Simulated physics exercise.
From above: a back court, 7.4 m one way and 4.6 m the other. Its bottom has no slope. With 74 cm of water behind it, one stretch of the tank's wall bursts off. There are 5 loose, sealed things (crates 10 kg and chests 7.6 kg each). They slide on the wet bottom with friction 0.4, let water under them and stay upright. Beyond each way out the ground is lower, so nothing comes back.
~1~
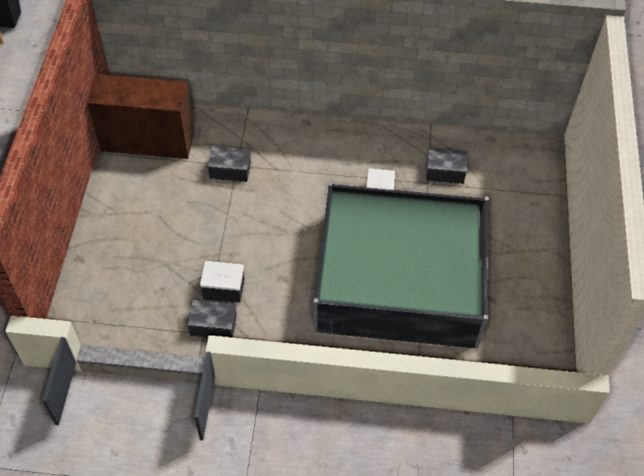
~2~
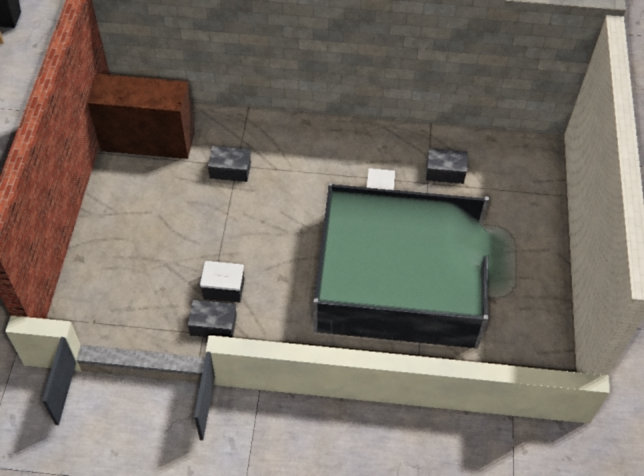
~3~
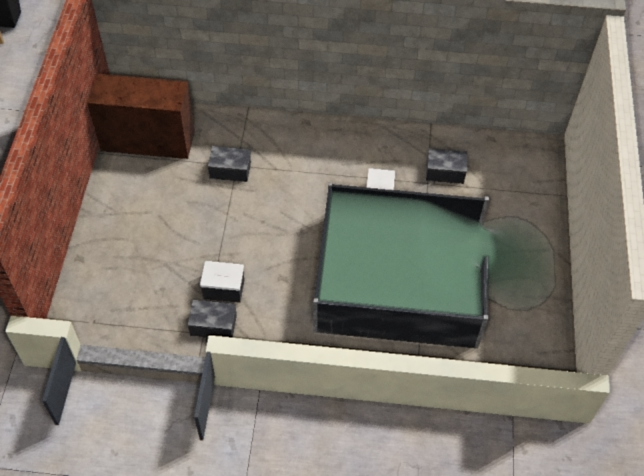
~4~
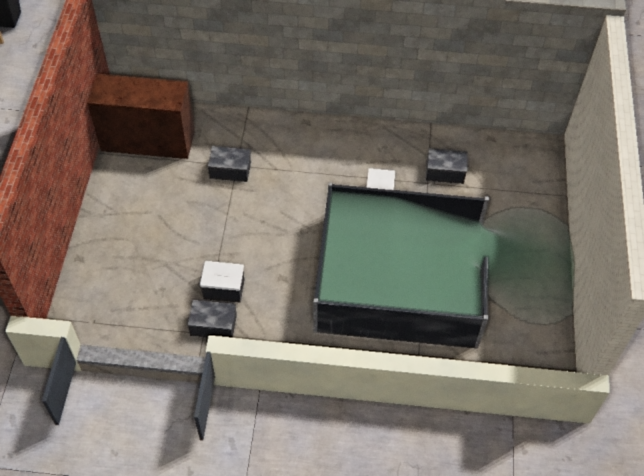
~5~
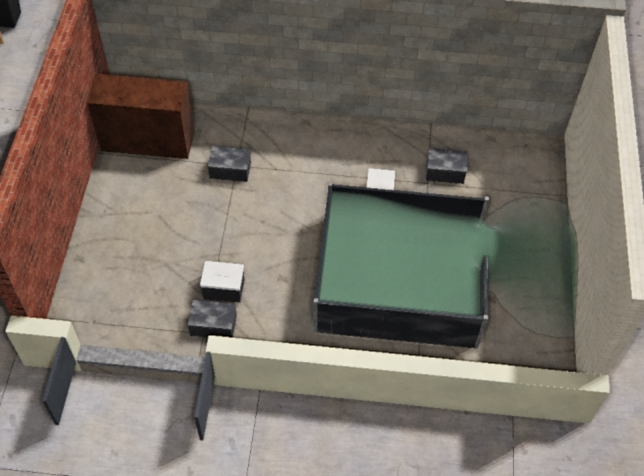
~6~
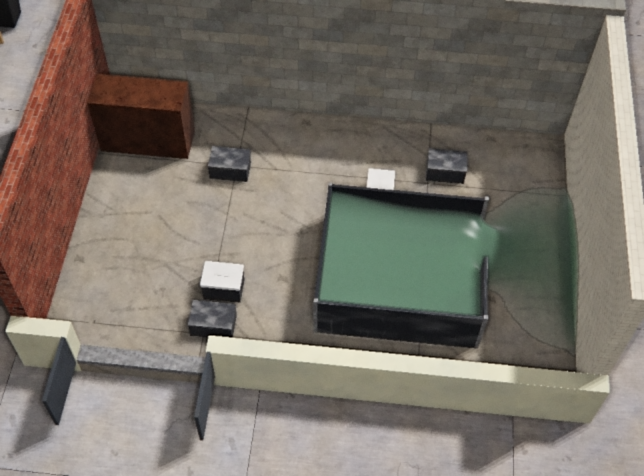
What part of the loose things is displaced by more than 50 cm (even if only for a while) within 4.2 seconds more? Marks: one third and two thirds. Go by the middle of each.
That comes to two thirds or above.
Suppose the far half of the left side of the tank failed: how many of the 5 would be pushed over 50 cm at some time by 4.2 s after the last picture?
Then 3.
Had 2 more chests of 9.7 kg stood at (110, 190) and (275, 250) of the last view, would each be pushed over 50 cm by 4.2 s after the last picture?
In that order: Short of it, less.
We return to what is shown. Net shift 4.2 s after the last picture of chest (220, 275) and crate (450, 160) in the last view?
In turn: 60 cm, 80 cm.
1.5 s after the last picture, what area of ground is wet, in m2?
Some 12 m2.
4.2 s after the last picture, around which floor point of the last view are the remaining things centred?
Near (243, 226).
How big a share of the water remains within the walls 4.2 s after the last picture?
About 100 per cent.
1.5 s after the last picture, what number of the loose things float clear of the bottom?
At that moment 0.
Then, 0.4 s after the last picture 0 of 5 are over 50 cm from their spots; 0 afloat.
Then, 1.5 s after the last picture 0 of 5 are over 50 cm from their spots; 0 afloat.
Then, 2.8 s after the last picture 1 of 5 are over 50 cm from their spots; 0 afloat.
Then, 4.2 s after the last picture 5 of 5 are over 50 cm from their spots, and 5 have been at some point; 2 afloat.
